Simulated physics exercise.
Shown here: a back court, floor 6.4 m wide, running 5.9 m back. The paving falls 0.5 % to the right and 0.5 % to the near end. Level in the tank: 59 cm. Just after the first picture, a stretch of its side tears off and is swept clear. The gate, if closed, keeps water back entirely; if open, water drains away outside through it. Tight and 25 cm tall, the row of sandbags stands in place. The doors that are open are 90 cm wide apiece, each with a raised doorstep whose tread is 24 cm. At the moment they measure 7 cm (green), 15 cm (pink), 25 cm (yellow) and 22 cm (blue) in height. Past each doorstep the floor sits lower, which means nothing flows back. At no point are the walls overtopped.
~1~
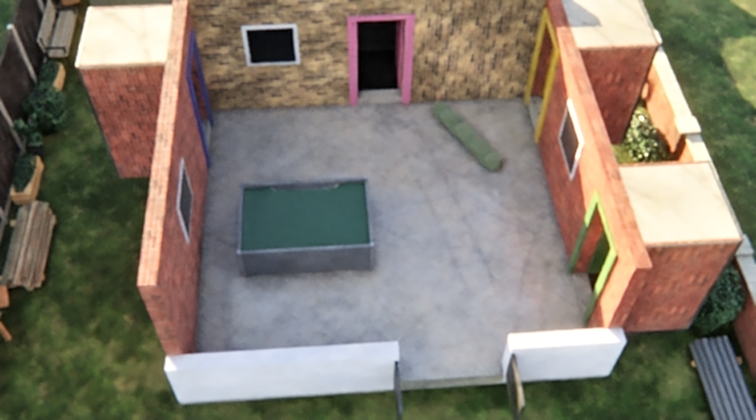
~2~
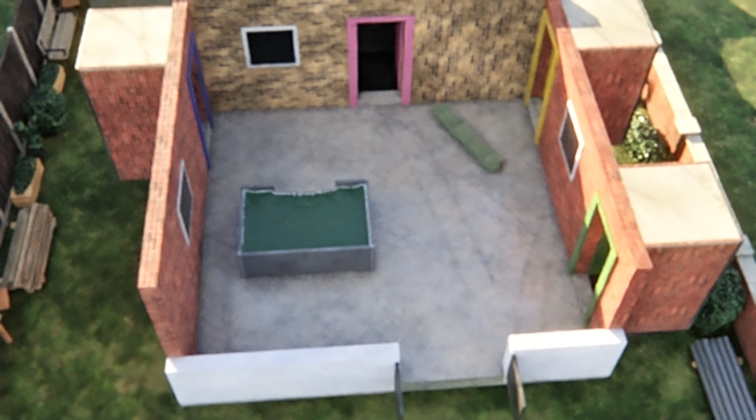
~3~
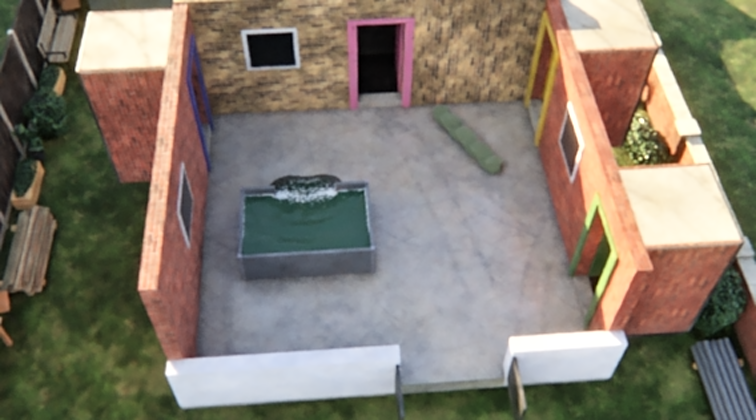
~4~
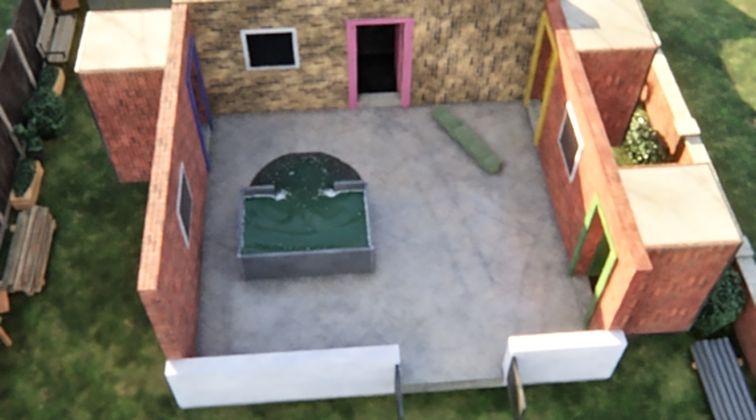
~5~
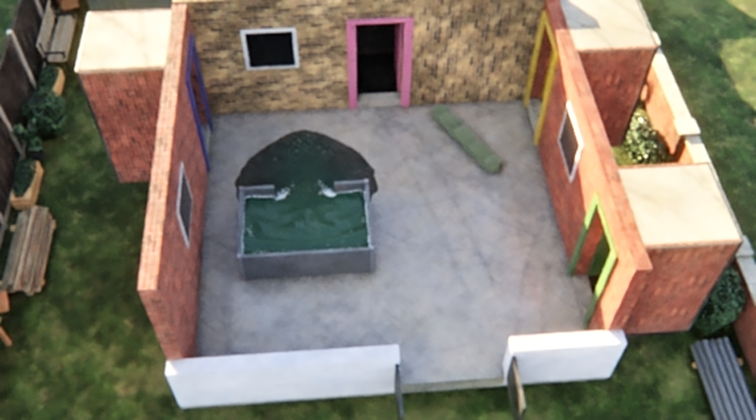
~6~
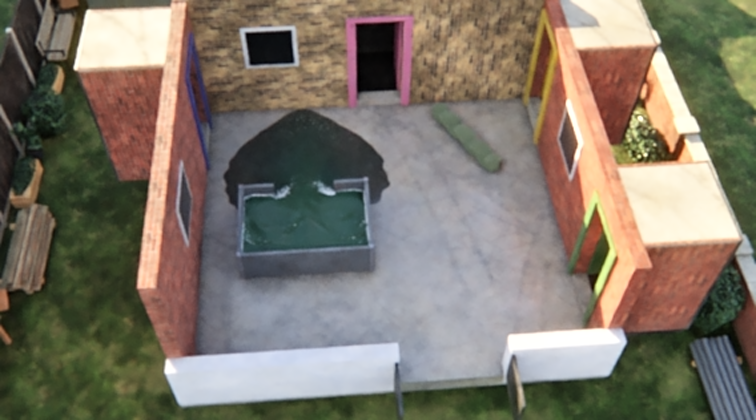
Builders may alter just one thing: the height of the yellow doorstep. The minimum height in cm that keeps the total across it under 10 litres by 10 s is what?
It is close to 8.5 cm.
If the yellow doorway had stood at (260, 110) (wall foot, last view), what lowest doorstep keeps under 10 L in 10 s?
Around 21 cm would do it.
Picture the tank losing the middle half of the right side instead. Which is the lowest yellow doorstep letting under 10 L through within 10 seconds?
Then 7.0 cm.
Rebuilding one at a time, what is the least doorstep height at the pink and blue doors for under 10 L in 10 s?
You'd want about 14.0 centimetres at pink and about 15 centimetres at blue.
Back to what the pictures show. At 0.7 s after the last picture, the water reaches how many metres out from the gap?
3.0 metres.
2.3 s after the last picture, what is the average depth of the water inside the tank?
Around 23 cm on average.
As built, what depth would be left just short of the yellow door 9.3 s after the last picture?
About 4.5 cm.
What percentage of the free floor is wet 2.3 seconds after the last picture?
Approximately 30 % of it.
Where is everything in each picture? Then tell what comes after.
The first frame shows the tank at (305, 217) is whole and still, 59 cm deep; the yellow door at (541, 84) is dry.
In the second frame, water pours out on the far side and has run 0.3 m, to a hidden place; about 8 cm deep outside, 59 cm at the back.
In the third frame, water pours out on the far side and has run 0.7 m, to (288, 179); about 10 cm deep outside, 59 cm at the back.
In the fourth frame, the gap is on the far side, the front 1.3 m out at (288, 158); the back of the tank holds 53 cm.
In the fifth frame, water pours out on the far side and has run 1.9 m, to (299, 134); about 5 cm deep outside, 49 cm at the back.
In the sixth frame, the gap is on the far side, the front 2.4 m out at (298, 113); the back of the tank holds 49 cm; 3.4 m in a straight line remain to the yellow door at (539, 85).
Then, 0.7 s after the last picture water covers 20 % of the floor, deepest (31 cm) near (304, 204); it has not reached the yellow door.
Then, 2.3 s after the last picture water covers 30 % of the floor, deepest (22 cm) near (427, 113); 11 cm at the yellow door, 0 litres in over its 25 cm doorstep.
Then, 9.3 s after the last picture water covers 90 % of the floor, deepest (10 cm) near (556, 358); 4 cm at the yellow door, 0 litres in over its 25 cm doorstep.
At the yellow door as built, the water peaked near 11 cm, 2.5 s after the last picture.
Run again over the same 10 s with other heights there, 14 litres in over 7.5 cm, 5 litres over 10 cm. The limit of 10 litres is kept from about 8.5 cm up.
